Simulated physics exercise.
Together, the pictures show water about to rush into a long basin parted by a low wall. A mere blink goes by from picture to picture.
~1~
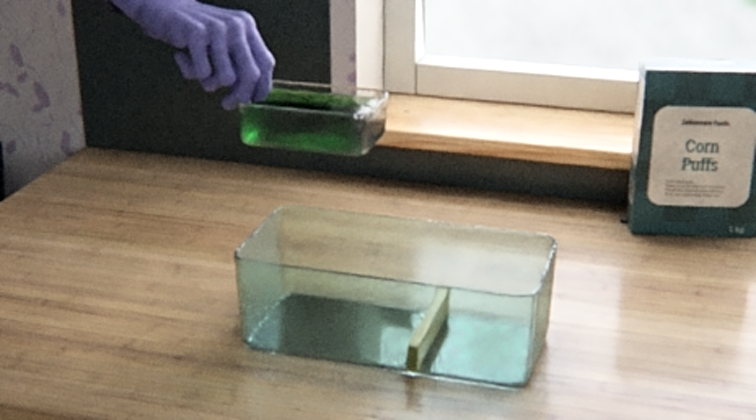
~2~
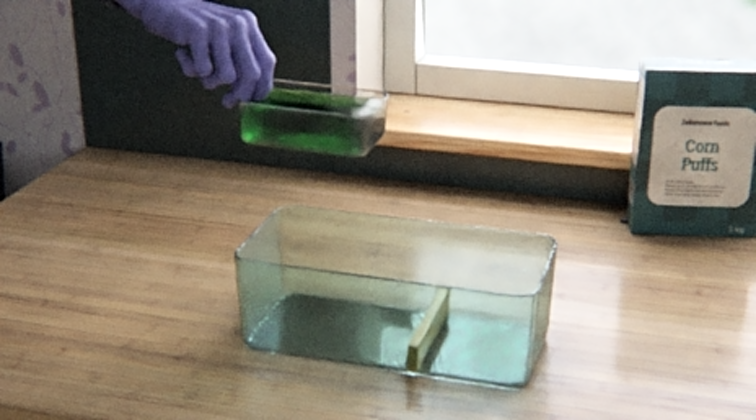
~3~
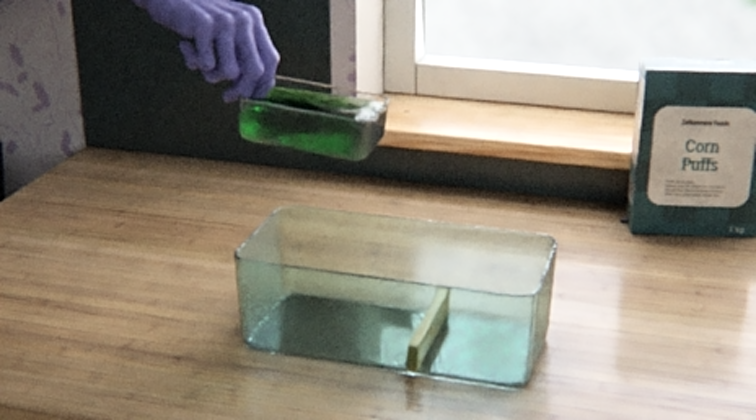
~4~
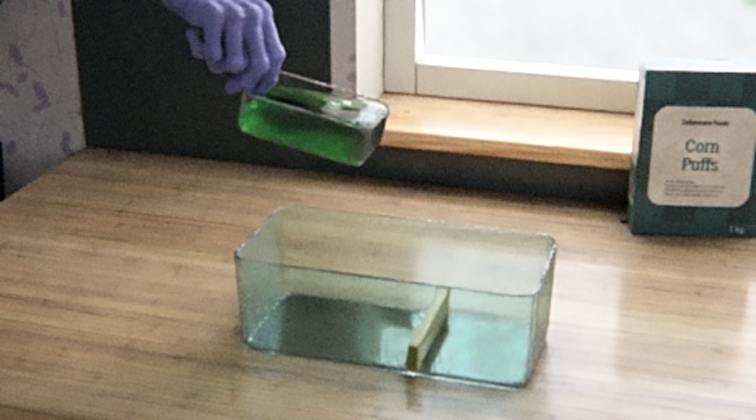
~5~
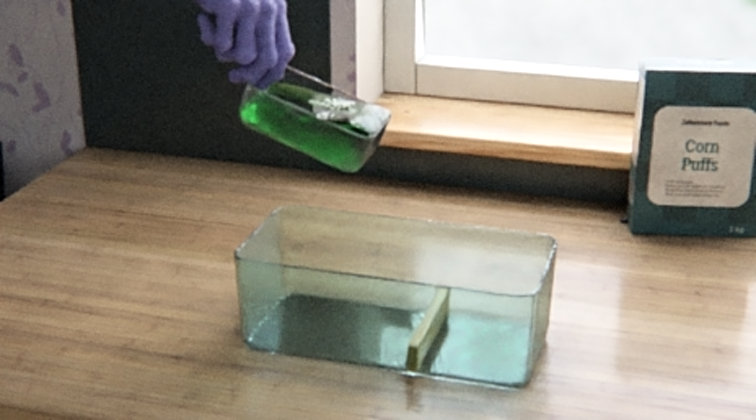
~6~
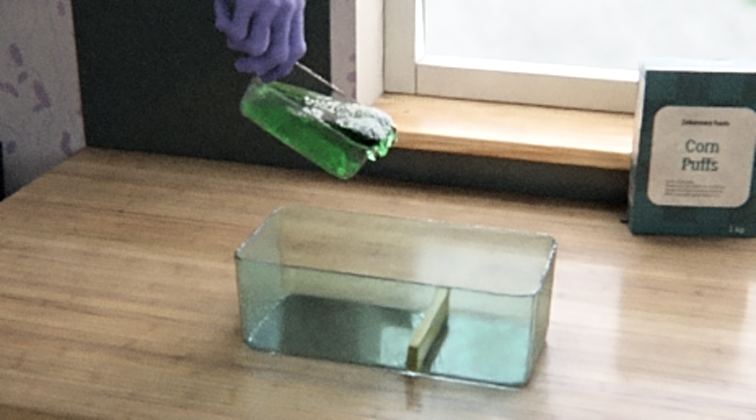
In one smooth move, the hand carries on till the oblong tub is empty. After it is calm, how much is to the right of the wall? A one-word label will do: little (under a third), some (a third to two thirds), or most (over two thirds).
Some.
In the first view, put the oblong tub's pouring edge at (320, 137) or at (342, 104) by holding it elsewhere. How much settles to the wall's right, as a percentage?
Start one gives close to 10 percent, start two close to 10 percent.
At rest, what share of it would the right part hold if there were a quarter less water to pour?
Roughly 45 percent.
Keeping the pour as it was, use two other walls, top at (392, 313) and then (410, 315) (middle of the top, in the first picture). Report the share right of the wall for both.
In order, near 80 and 70 in a hundred.
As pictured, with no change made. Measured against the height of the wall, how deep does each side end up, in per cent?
Left about 20, right about 50.
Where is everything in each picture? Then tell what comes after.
In the first picture, it leans 0°; its right rim is at (378, 105); the water meets the walls at (254, 97) and (378, 109); the long basin's rim runs from (257, 231) to (547, 267); the wall's top is at (430, 316).
In the second picture, it leans 1°; its right rim is at (379, 107); the water meets the walls at (254, 96) and (378, 110).
In the third picture, it leans 5°; its right rim is at (380, 111); the water meets the walls at (255, 95) and (379, 112).
In the fourth picture, it leans 12°; its right rim is at (380, 119); the water meets the walls at (256, 93) and (380, 114).
In the fifth picture, it leans 20°; its right rim is at (380, 129); the water meets the walls at (256, 92) and (381, 121); 3 per cent is over the edge.
In the sixth picture, it leans 30°; its right rim is at (378, 140); the water meets the walls at (257, 88) and (364, 119); 11 per cent is over the edge.
A moment on, the oblong tub is tipped on its side and 6 per cent is still to pour, 17 is left of the wall and 39 right of it.
Next, the oblong tub is tipped on its side and 2 per cent is still to pour, 36 is left of the wall and 60 right of it.
Then the oblong tub is tipped on its side and 0 per cent is still to pour, 41 is left of the wall and 57 right of it.
Later the oblong tub is tipped on its side and 0 per cent is still to pour, 41 is left of the wall and 57 right of it.
At rest 41 per cent lies left of the wall, 57 right of it and 1 outside.
